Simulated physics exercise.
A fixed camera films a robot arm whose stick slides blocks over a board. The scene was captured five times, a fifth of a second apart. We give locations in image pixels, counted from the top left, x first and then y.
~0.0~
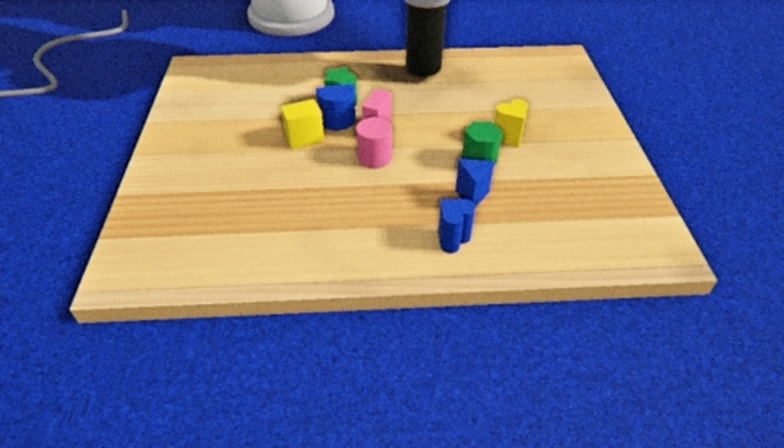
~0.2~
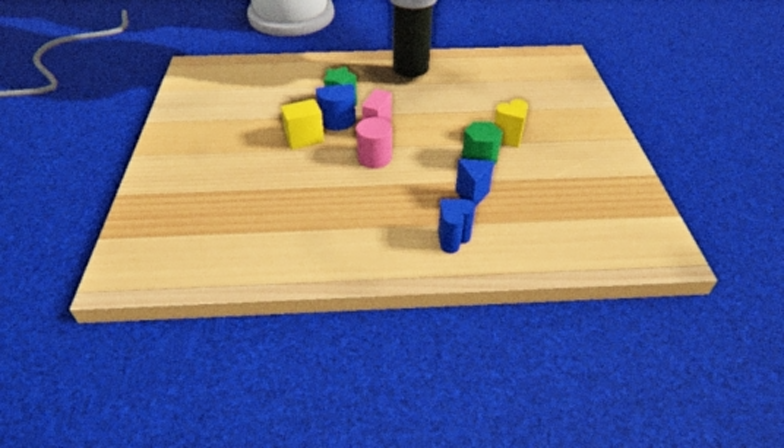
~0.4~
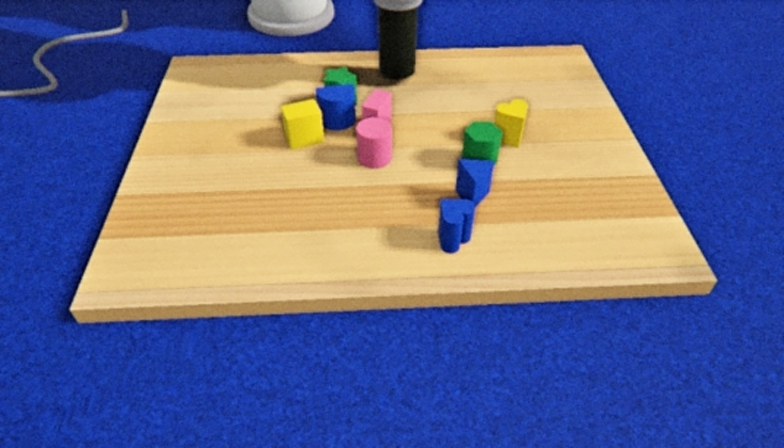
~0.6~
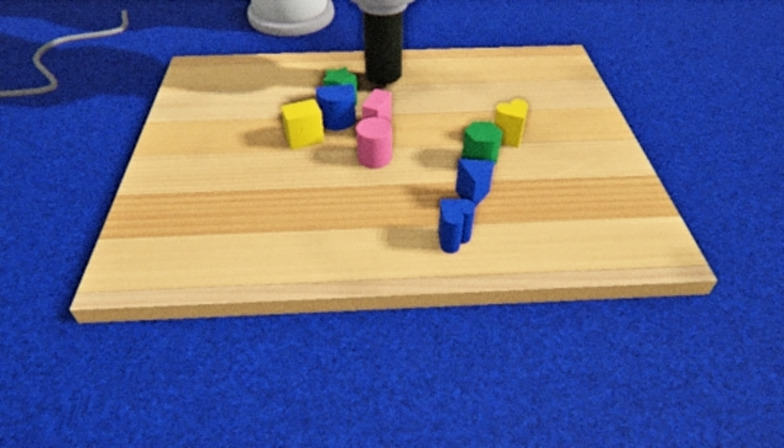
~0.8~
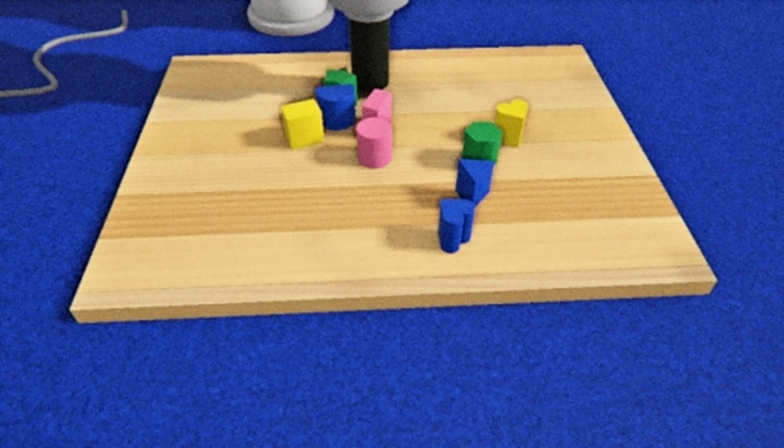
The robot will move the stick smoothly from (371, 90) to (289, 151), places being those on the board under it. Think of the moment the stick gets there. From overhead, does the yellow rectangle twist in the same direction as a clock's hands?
Final answer: Yes.
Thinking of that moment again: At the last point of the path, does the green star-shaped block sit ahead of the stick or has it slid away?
Once the path is finished, the green star-shaped block lies beside or behind the stick.
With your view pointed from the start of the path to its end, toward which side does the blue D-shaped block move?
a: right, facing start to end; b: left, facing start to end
b - left, facing start to end.
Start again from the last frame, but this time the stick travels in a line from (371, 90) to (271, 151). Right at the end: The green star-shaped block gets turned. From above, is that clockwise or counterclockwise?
The answer is clockwise.
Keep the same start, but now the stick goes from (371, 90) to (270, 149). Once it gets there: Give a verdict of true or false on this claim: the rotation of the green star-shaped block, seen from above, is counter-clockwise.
That is false.
What follows on the original path. One third of the way, stick at (345, 100); blue D-shaped block at (333, 98); green star-shaped block at (311, 84), turned 15° clockwise.
Two thirds of the way, stick at (317, 120); yellow rectangle at (288, 117), turned 25° clockwise; blue D-shaped block at (330, 115), turned 20° anticlockwise; green star-shaped block at (284, 92), turned 55° clockwise.
At the end, stick at (288, 142); yellow rectangle at (260, 138), turned 55° clockwise; blue D-shaped block at (330, 119), turned 40° anticlockwise; green star-shaped block at (281, 93), turned 75° clockwise; pink rectangle unmoved.
